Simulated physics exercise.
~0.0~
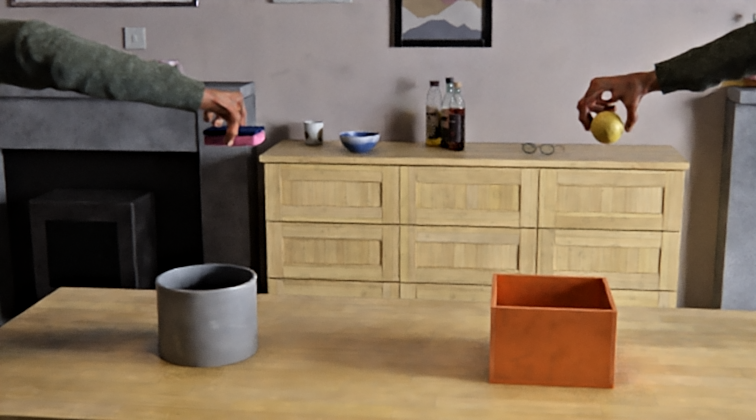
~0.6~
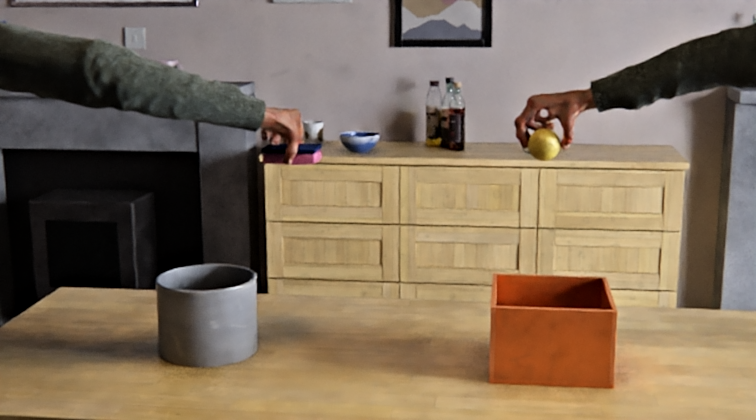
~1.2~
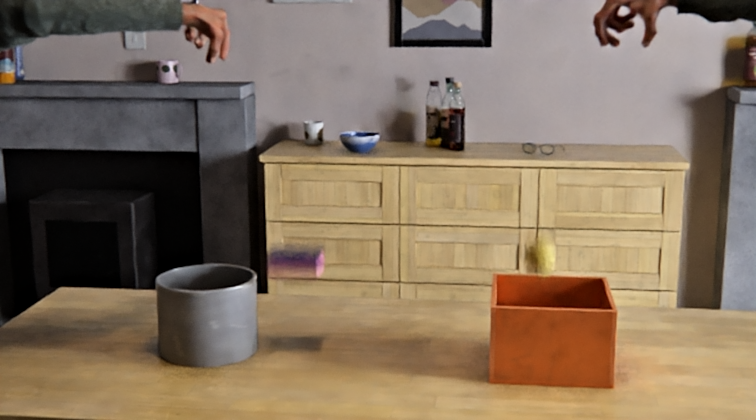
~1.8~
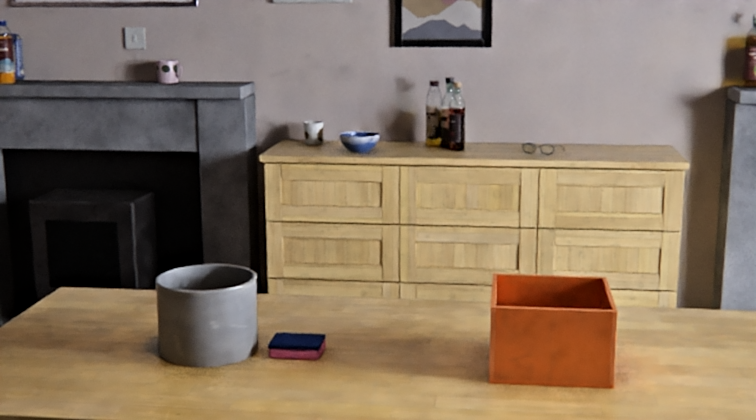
Lemon and pink sponge shifting inward in two hands, then dropping, the lemon into an orange box, the sponge beside a grey bin.
